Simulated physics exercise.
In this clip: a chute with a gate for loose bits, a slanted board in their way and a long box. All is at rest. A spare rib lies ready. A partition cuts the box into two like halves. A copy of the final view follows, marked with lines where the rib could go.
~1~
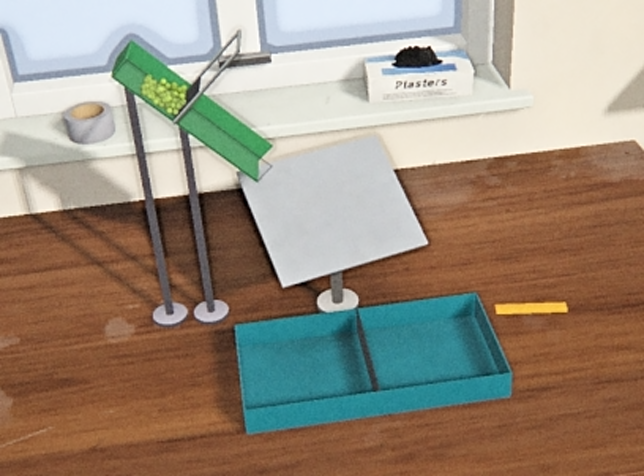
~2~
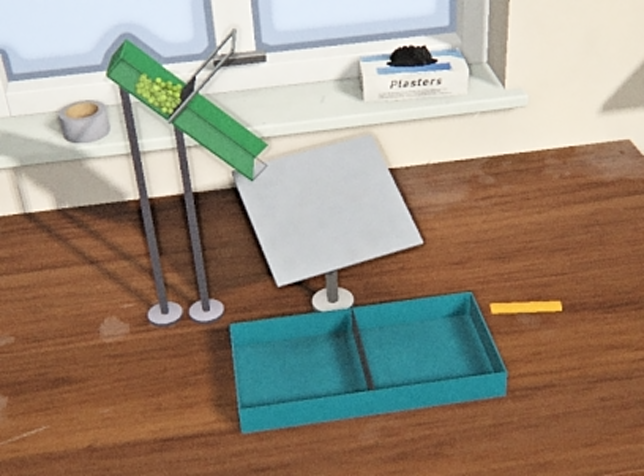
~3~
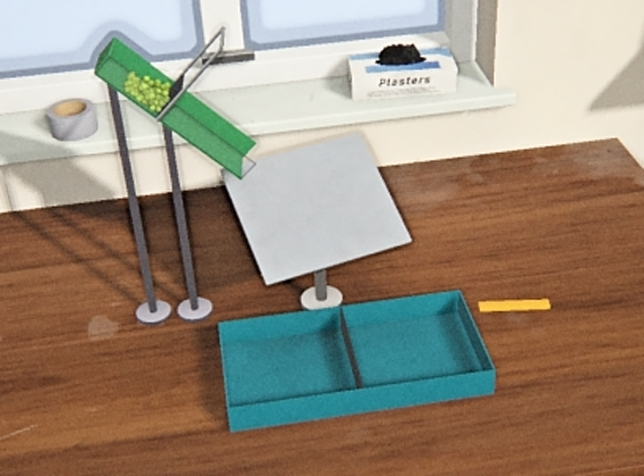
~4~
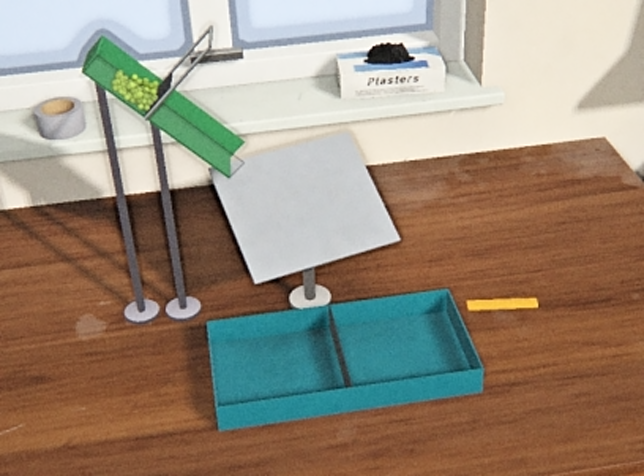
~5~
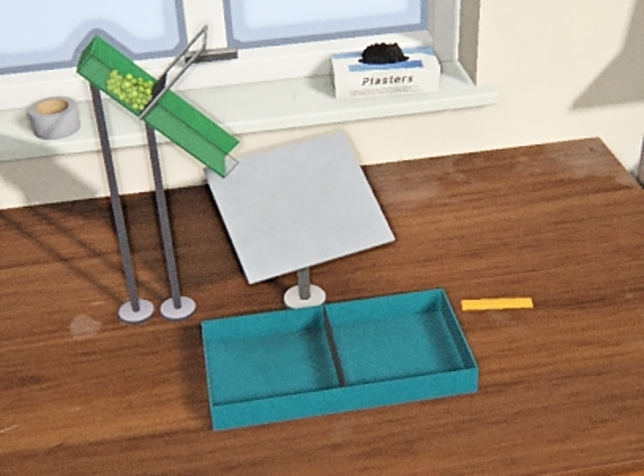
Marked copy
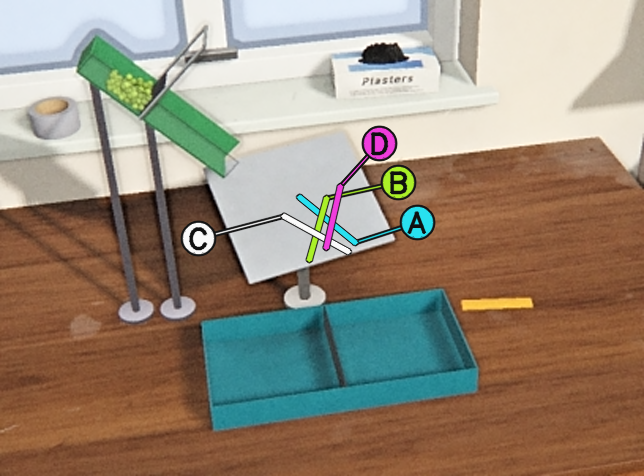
The view shifts slightly to the right across a wooden table, while small green pieces stay behind a gate in a sloping green chute, and a tilted grey board, a divided teal box and a yellow strip remain still.
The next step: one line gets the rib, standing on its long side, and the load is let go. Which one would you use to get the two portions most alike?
Go for D.
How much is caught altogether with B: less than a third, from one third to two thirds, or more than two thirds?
Line B gives more than two thirds.
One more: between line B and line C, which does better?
Line C.
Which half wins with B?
More lands on the left.
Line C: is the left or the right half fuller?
The right half.
On the marked copy, line A from (299, 197) to (355, 242); line B from (326, 198) to (309, 259); line C from (283, 216) to (348, 251); line D from (340, 186) to (326, 247).
If A is chosen, of what is caught, a small part in the left half, most in the right.
If B is chosen, of what is caught, nearly all in the left half, a small part in the right.
If C is chosen, of what is caught, about a quarter in the left half, most in the right.
If D is chosen, of what is caught, about two thirds in the left half, about a third in the right.
